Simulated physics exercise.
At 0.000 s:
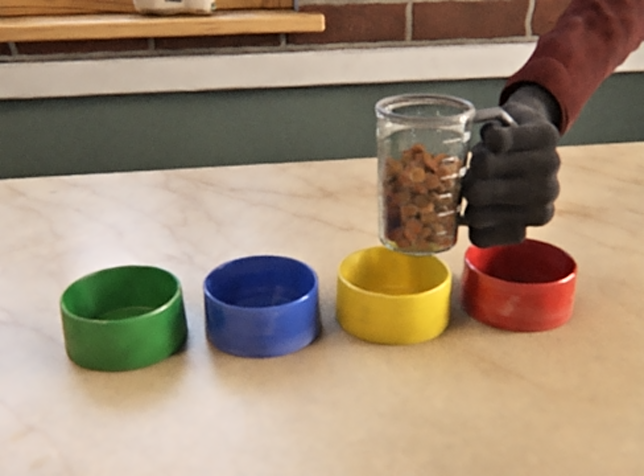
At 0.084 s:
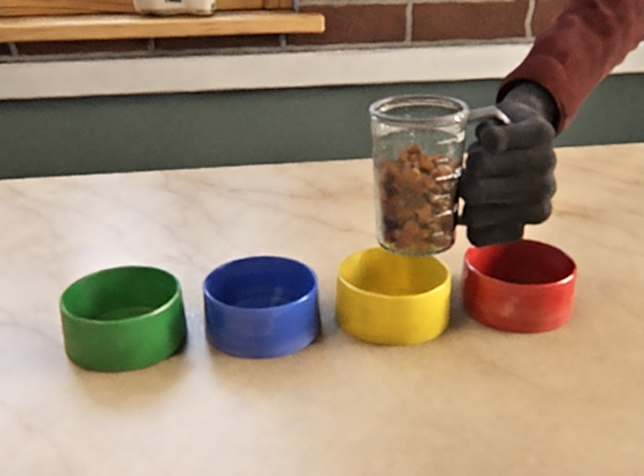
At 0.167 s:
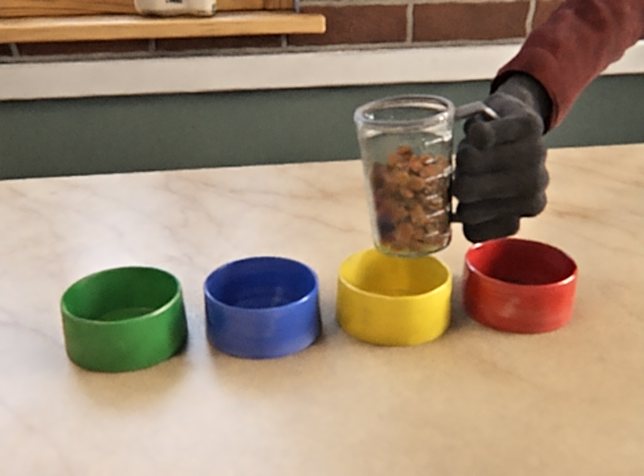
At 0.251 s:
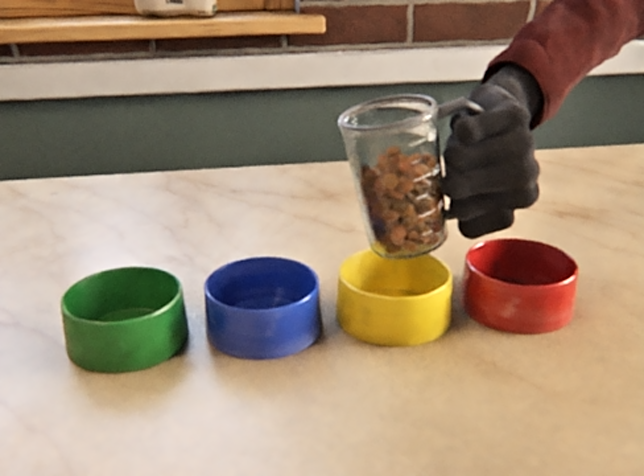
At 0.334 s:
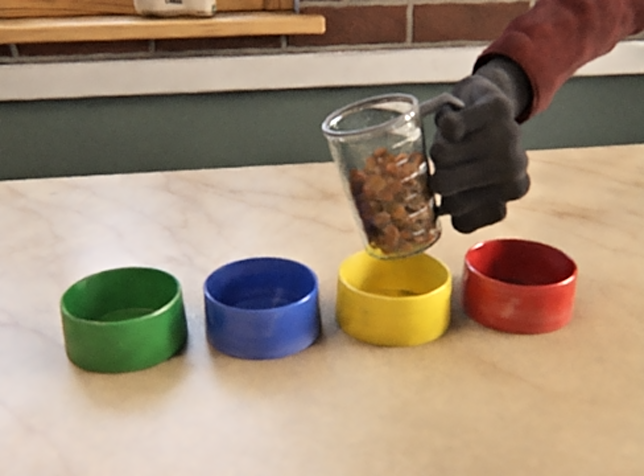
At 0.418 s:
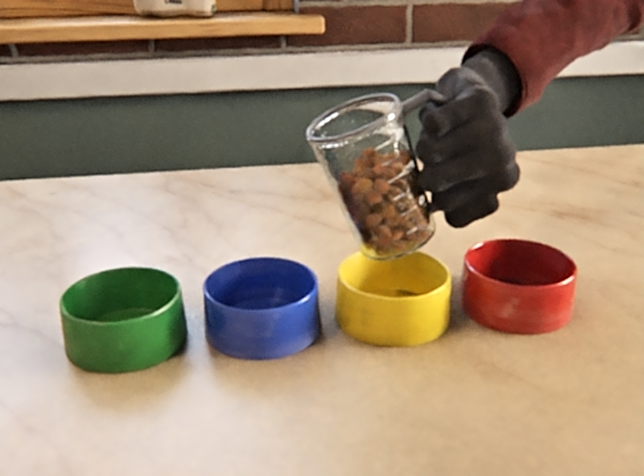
A hand in a dark glove and maroon sleeve holds a clear glass cup of brown kibble above a pale marble-patterned counter, seen from slightly above by a still camera. Green, blue, yellow and red dishes stand in a row from left to right, before a brick wall. The hand moves the cup a little leftward above the yellow dish, steadily tilting its rim left.
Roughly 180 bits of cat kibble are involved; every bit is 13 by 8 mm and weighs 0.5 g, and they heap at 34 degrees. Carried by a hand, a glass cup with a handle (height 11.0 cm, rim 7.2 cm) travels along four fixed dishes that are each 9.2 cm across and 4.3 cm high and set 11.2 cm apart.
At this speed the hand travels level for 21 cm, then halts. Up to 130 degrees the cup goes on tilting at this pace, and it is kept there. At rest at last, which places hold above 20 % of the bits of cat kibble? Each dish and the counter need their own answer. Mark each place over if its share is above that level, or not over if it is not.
Red: Not over, blue: Not over, green: Over, yellow: Not over, counter: Not over.
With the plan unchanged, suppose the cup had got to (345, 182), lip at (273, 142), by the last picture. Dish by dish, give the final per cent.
Then red 0, blue 0, green 100, and yellow 0.
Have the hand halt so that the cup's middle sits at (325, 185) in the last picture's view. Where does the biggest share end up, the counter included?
Blue.
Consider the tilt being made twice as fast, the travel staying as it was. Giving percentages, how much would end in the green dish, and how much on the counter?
Green 10, counter 40.
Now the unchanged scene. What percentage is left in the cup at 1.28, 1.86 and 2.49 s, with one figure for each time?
One after the other: 100, 95, 0 in a hundred.
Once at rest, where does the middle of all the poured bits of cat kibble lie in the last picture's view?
Around (116, 313).
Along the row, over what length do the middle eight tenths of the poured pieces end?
It spans about 6 centimetres along the dishes.
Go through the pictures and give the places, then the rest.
Cup at (421, 175), tilt 0 degrees, lip at (379, 109), moved 0.0 cm; middle of the pieces at (423, 199); red dish at (520, 260); yellow dish at (394, 270); blue dish at (261, 281); green dish at (121, 292), in the first frame.
Cup at (417, 176), tilt 2 degrees, lip at (373, 112), moved 0.3 cm; middle of the pieces at (420, 200), in the second frame.
Cup at (408, 177), tilt 6 degrees, lip at (358, 117), moved 1.1 cm; middle of the pieces at (414, 200), in the third frame.
Cup at (398, 178), tilt 11 degrees, lip at (342, 123), moved 2.0 cm; middle of the pieces at (406, 200), in the fourth frame.
Cup at (387, 179), tilt 16 degrees, lip at (325, 130), moved 2.8 cm; middle of the pieces at (397, 200), in the fifth frame.
Cup at (376, 180), tilt 21 degrees, lip at (309, 136), moved 3.7 cm; middle of the pieces at (388, 200); red dish at (520, 262); yellow dish at (394, 272); blue dish at (261, 283); green dish at (121, 294). The cup turns about 60 degrees a second and travels 10 cm a second, in the sixth frame.
Then, at 1.28 s, tilt 71 degrees; cup holds 100 %.
Then, at 1.86 s, tilt 105 degrees; cup holds 95 %, green 5 %.
After 2.49 s, tilt 130 degrees; cup holds 0 %, green 95 %.
In the end, at 3.0 s, red 0 %, blue 0 %, green 95 %, yellow 0 %, counter 5 %.
